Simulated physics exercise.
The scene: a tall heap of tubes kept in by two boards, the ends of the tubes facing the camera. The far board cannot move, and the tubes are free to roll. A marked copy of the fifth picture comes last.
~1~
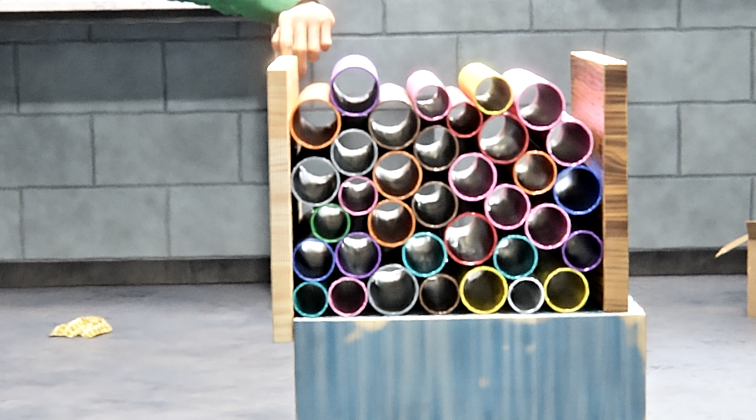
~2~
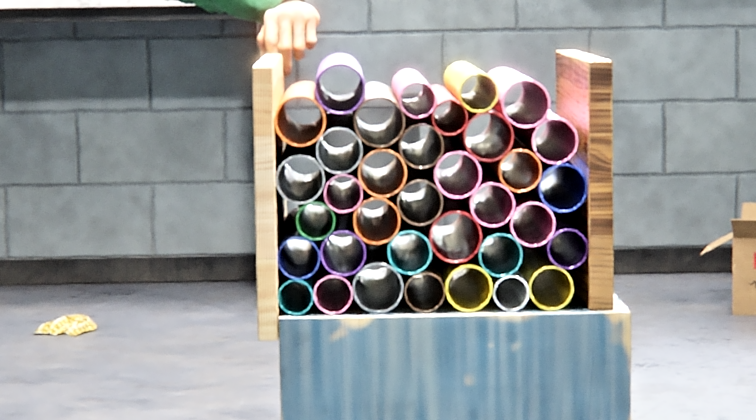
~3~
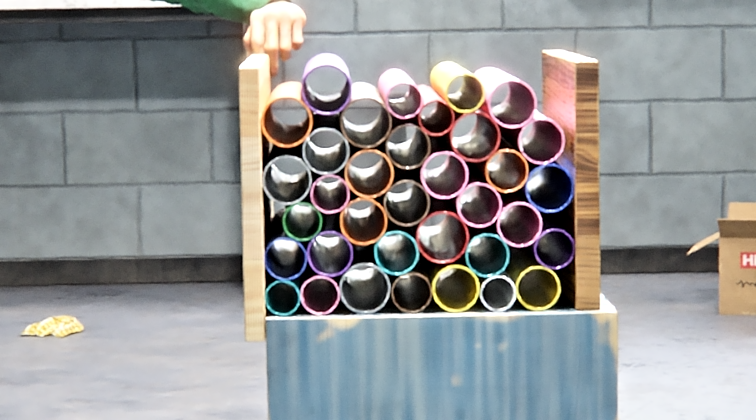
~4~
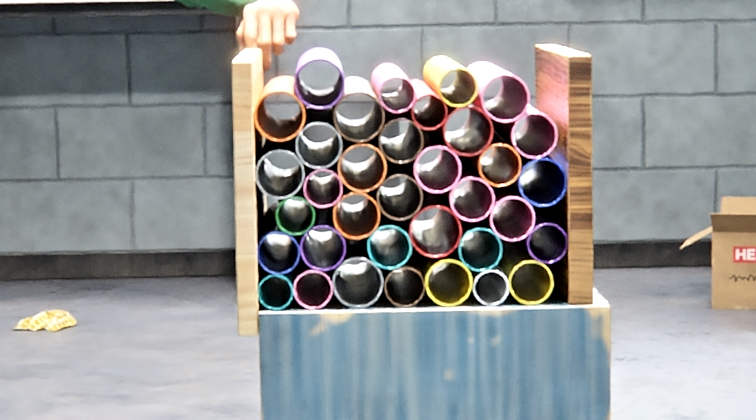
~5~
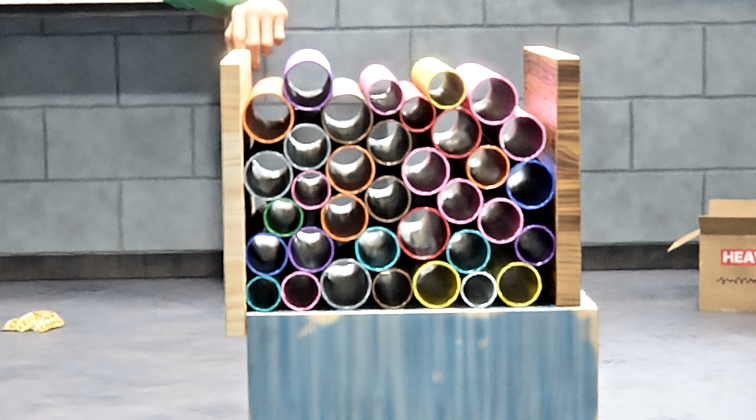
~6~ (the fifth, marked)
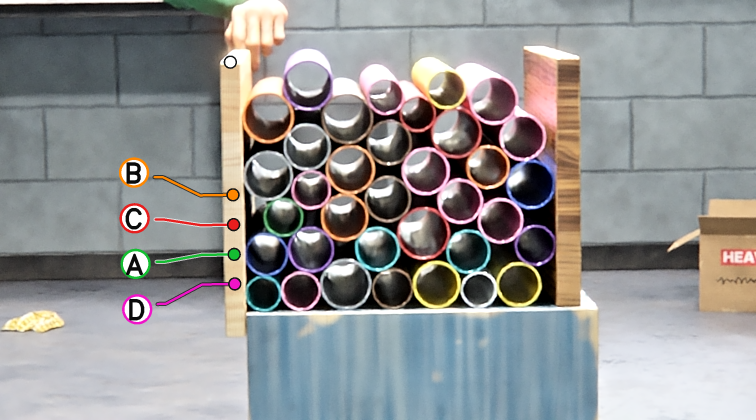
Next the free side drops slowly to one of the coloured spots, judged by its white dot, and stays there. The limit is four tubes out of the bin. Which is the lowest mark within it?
The lowest mark that will do is B.
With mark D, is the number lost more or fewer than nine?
It loses more than nine.
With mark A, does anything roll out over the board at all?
Yes.
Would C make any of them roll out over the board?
At C: Yes.
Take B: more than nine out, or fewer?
It loses fewer than nine.
On the marked copy, A at (234, 254); B at (233, 195); C at (234, 225); D at (235, 284); the white dot at (231, 62).
Taking B. A third of the way, top of the board (242, 125).
Two thirds of the way, top of the board (243, 194).
When it is over, top of the board (243, 194), two out over the board.
As for the rest, A more than four out over the board; C more than four out over the board; D more than four out over the board.
